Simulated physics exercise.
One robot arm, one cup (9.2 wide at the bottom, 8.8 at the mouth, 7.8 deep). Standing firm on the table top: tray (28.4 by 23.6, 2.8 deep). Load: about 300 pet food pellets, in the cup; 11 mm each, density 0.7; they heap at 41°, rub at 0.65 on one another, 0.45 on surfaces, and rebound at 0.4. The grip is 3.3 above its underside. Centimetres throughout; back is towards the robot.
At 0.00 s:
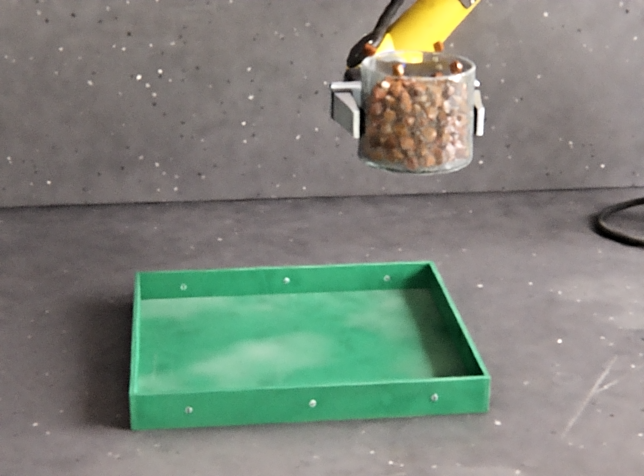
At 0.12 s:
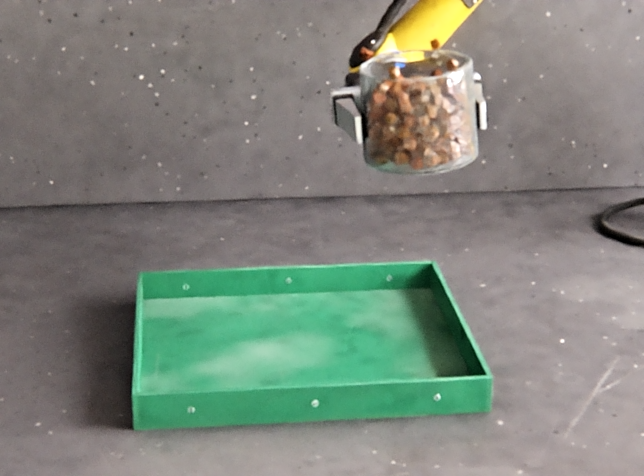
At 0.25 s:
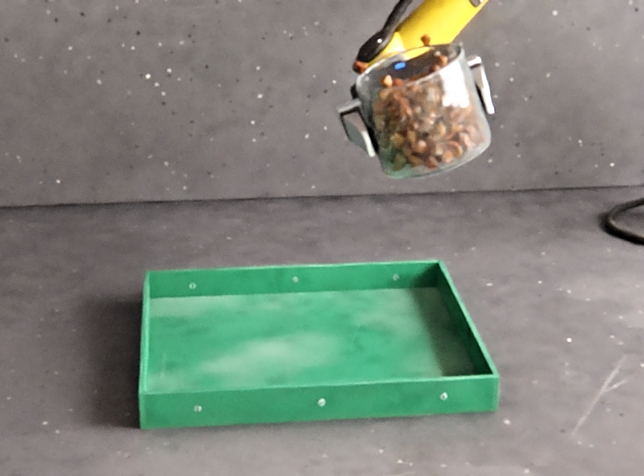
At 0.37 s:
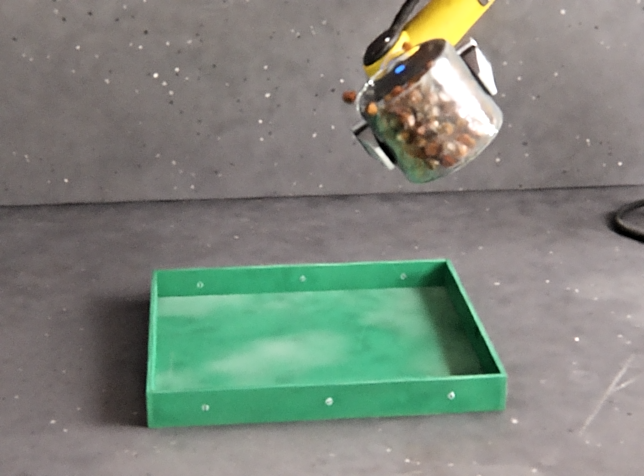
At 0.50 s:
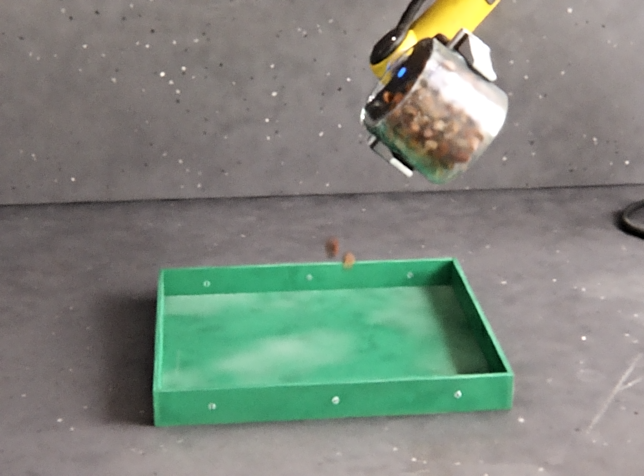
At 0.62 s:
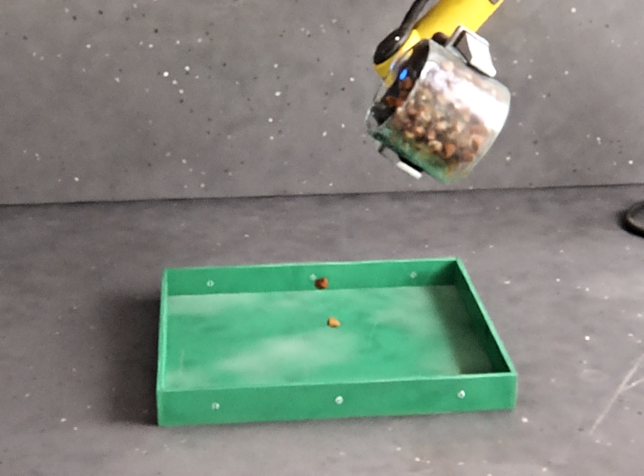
A yellow robot arm tilts a clear cup of brown pellets steadily toward the left above a green tray, and two pellets drop from its rim and land in the tray while the rest stay in the cup.
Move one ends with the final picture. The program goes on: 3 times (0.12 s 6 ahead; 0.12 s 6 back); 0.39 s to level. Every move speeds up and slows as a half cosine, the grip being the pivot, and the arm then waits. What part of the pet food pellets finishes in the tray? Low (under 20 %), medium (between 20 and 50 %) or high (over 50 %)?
Share in the tray: Medium (between 20 and 50 %).
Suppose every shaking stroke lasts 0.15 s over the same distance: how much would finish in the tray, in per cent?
Then about 20 per cent.
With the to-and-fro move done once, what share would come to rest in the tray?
It would be near 20 per cent.
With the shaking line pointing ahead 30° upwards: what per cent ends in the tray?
Some 65 per cent.
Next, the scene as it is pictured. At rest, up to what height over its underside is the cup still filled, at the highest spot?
Roughly 6.5 cm.
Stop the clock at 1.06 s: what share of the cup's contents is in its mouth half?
About 55 per cent.
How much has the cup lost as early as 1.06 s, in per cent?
About 30 per cent by then.
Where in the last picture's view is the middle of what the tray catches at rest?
Near (268, 342).
By 1.06 s, tilted 56° forward, highest piece 25 above the table; 209 in the cup, 61 in the tray, 7 on the table or floor, 20 in flight or on a rim.
By 1.51 s, tilted 34° forward, highest piece 24 above the table; 168 in the cup, 112 in the tray, 15 on the table or floor, 2 in flight or on a rim.
By 1.93 s, level, highest piece 25 above the table; 168 in the cup, 114 in the tray, 15 on the table or floor.
By 2.98 s, level, highest piece 25 above the table; 168 in the cup, 114 in the tray, 15 on the table or floor.
Final count, 168 in the cup, 114 in the tray, 15 on the table or floor. That is 38 % in the tray.
